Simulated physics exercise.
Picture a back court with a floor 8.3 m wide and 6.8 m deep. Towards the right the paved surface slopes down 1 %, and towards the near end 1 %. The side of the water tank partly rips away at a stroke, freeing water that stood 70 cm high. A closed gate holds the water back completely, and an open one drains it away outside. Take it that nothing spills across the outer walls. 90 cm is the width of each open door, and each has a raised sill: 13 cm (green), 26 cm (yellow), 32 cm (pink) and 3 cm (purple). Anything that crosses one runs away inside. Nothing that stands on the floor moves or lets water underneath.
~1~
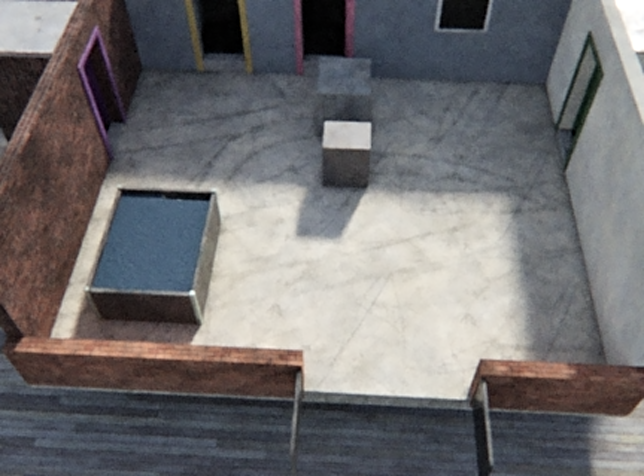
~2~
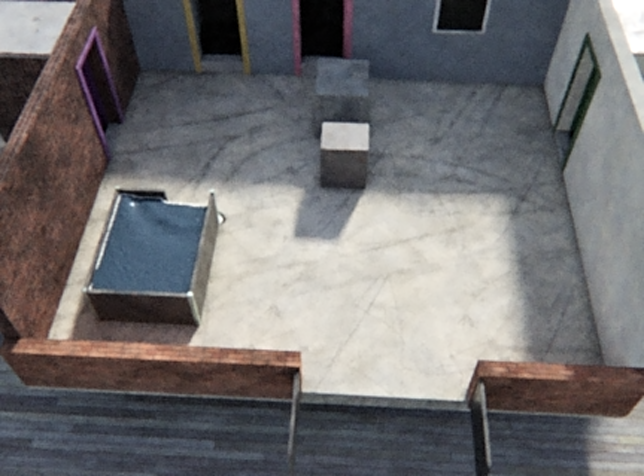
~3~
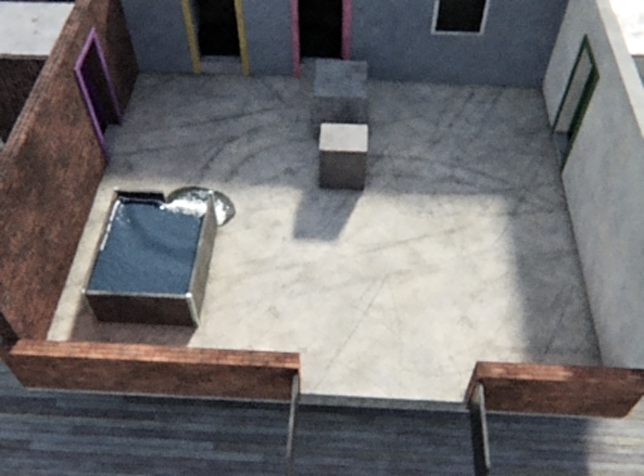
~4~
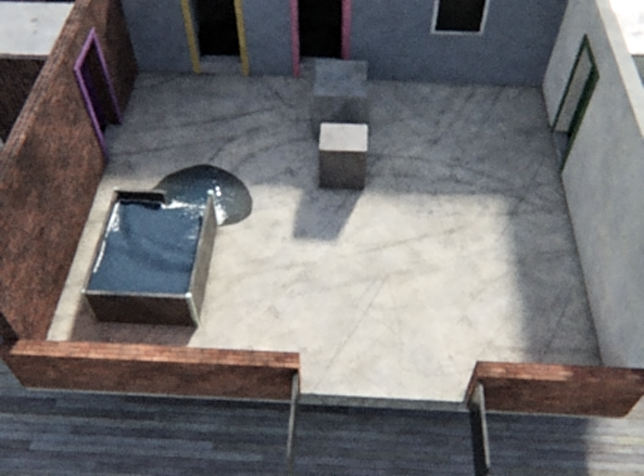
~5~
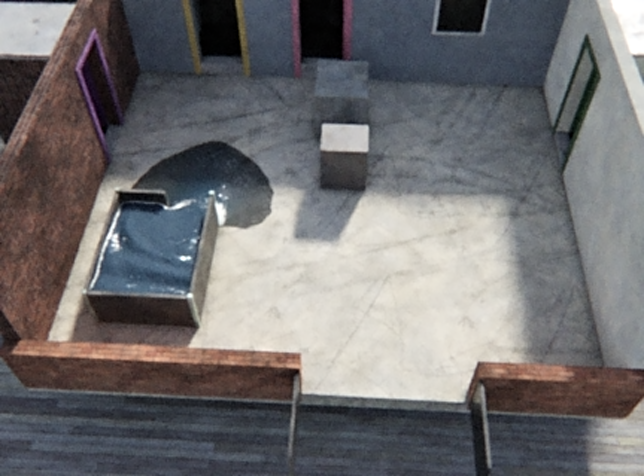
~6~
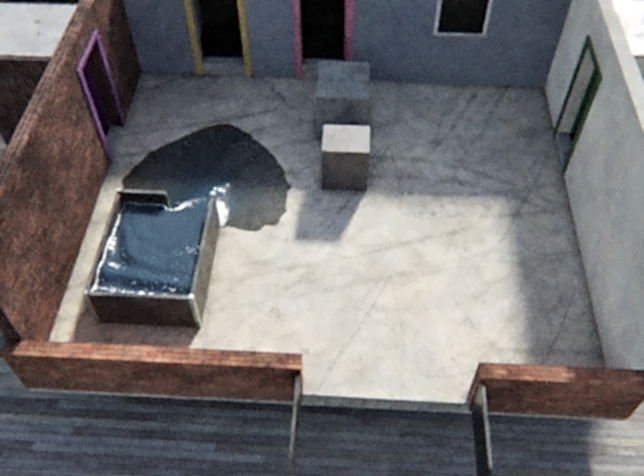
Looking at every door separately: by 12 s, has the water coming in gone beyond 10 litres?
Green door - it has not. Yellow door - it has not. Pink door - it has not. Purple door - it has.
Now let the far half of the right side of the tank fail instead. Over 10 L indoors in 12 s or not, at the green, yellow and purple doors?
Then: Green short of it, yellow short of it, purple short of it.
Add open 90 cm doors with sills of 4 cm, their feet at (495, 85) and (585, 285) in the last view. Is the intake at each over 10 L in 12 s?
In that order: Under, below.
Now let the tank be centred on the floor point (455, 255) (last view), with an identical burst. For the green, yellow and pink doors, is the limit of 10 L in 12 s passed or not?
Then: Green above, yellow not over, pink under.
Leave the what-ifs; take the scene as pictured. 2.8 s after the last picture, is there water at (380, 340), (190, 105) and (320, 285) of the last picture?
Going in order, clear, then covered, then clear.
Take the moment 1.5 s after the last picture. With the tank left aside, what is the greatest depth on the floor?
Around 30 centimetres deep.
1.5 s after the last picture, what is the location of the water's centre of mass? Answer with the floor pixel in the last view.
(195, 208).
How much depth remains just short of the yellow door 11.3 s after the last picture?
Around 3.0 cm deep.
Then, 0.7 s after the last picture water covers 25 % of the floor and is deepest (34 cm) near (196, 219); green door not reached, yellow door 4 cm at the sill, 0 L in, pink door not reached, purple door 5 cm at the sill, 0 L in.
Then, 1.5 s after the last picture water covers 30 % of the floor and is deepest (30 cm) near (305, 82); green door not reached, yellow door 20 cm at the sill, 0 L in, pink door 21 cm at the sill, 0 L in, purple door 7 cm at the sill, 4 L in.
Then, 2.8 s after the last picture water covers 35 % of the floor and is deepest (20 cm) near (206, 220); green door not reached, yellow door 15 cm at the sill, 0 L in, pink door 13 cm at the sill, 0 L in, purple door 4 cm at the sill, 14 L in.
Then, 6.3 s after the last picture water covers 55 % of the floor and is deepest (10 cm) near (206, 220); green door 5 cm at the sill, 0 L in, yellow door 6 cm at the sill, 0 L in, pink door 8 cm at the sill, 0 L in, purple door 7 cm at the sill, 51 L in.
Then, 11.3 s after the last picture water covers 85 % of the floor and is deepest (10 cm) near (609, 395); green door 6 cm at the sill, 0 L in, yellow door 3 cm at the sill, 0 L in, pink door 4 cm at the sill, 0 L in, purple door 3 cm at the sill, 77 L in.
